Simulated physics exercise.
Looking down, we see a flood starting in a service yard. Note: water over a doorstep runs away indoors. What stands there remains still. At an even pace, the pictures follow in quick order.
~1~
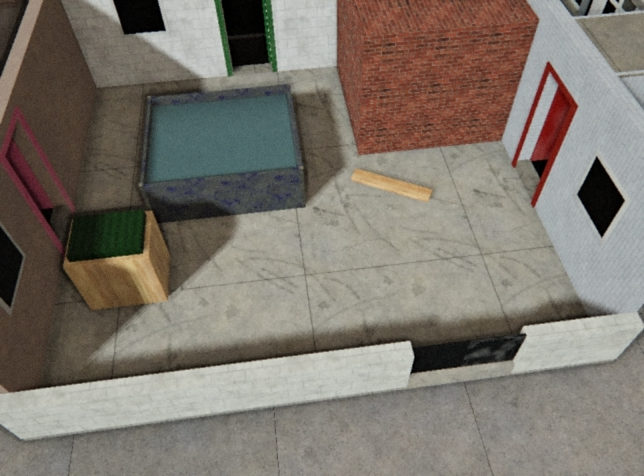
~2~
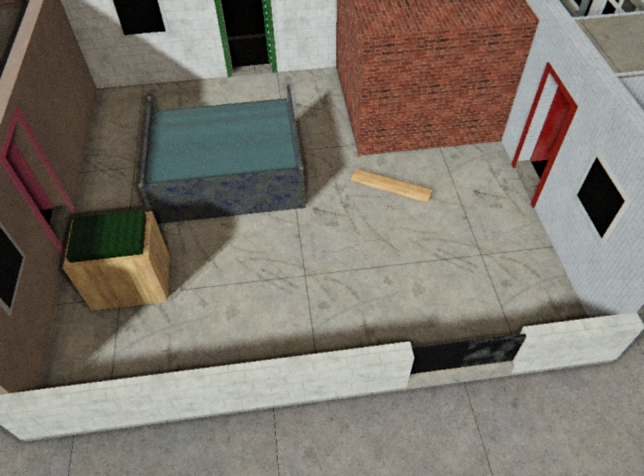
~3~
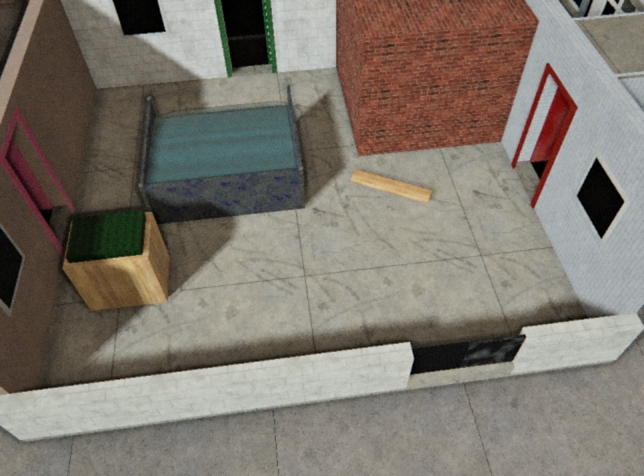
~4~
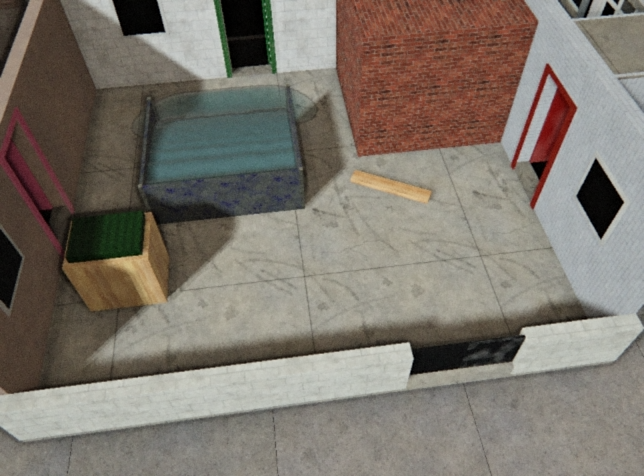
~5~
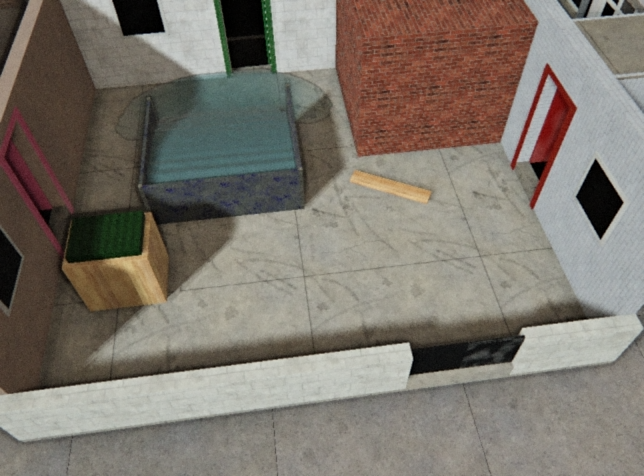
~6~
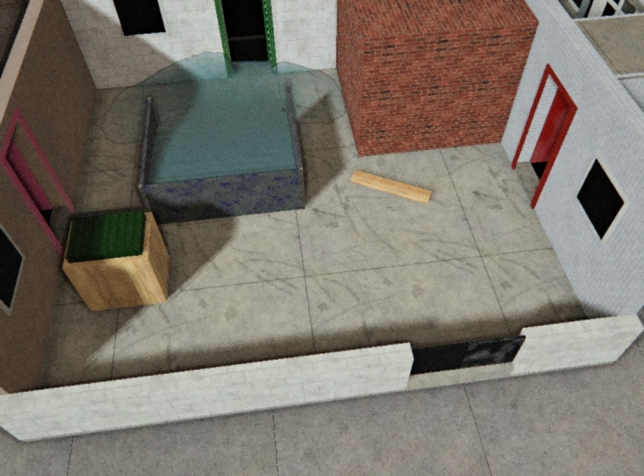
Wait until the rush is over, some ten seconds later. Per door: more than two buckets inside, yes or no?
Per door - pink door: No, green door: Yes, red door: No.
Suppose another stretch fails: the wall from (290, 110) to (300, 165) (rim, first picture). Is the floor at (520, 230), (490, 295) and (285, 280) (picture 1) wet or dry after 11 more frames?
Soaked, soaked, untouched.
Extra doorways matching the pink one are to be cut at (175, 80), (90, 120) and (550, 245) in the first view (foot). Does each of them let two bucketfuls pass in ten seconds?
Going door by door: The first runs past the limit, the second runs past the limit, the third remains below the limit.
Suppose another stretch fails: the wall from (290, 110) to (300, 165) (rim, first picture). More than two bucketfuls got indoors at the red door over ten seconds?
So red door ends up above.
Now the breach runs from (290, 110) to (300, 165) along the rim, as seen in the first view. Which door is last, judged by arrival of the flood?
The one in pink comes last.
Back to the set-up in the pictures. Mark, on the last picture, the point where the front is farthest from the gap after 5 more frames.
Somewhere near (97, 90).
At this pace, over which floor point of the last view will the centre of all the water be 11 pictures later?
Point: (216, 122).
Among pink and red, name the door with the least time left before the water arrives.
Going by the pictures, it would be the one in pink.
A moment on, water covers 20 % of the floor; the pink door not reached, the green door far over two buckets in, the red door not reached.
Next, water covers 25 % of the floor; the pink door not reached, the green door far over two buckets in, the red door not reached.
Then, water covers 50 % of the floor; the pink door wet at the sill, nothing in, the green door far over two buckets in, the red door not reached.
Later, water covers 80 % of the floor; the pink door wet at the sill, nothing in, the green door far over two buckets in, the red door wet at the sill, nothing in.
In the end, water covers 100 % of the floor; the pink door wet at the sill, nothing in, the green door far over two buckets in, the red door wet at the sill, nothing in.
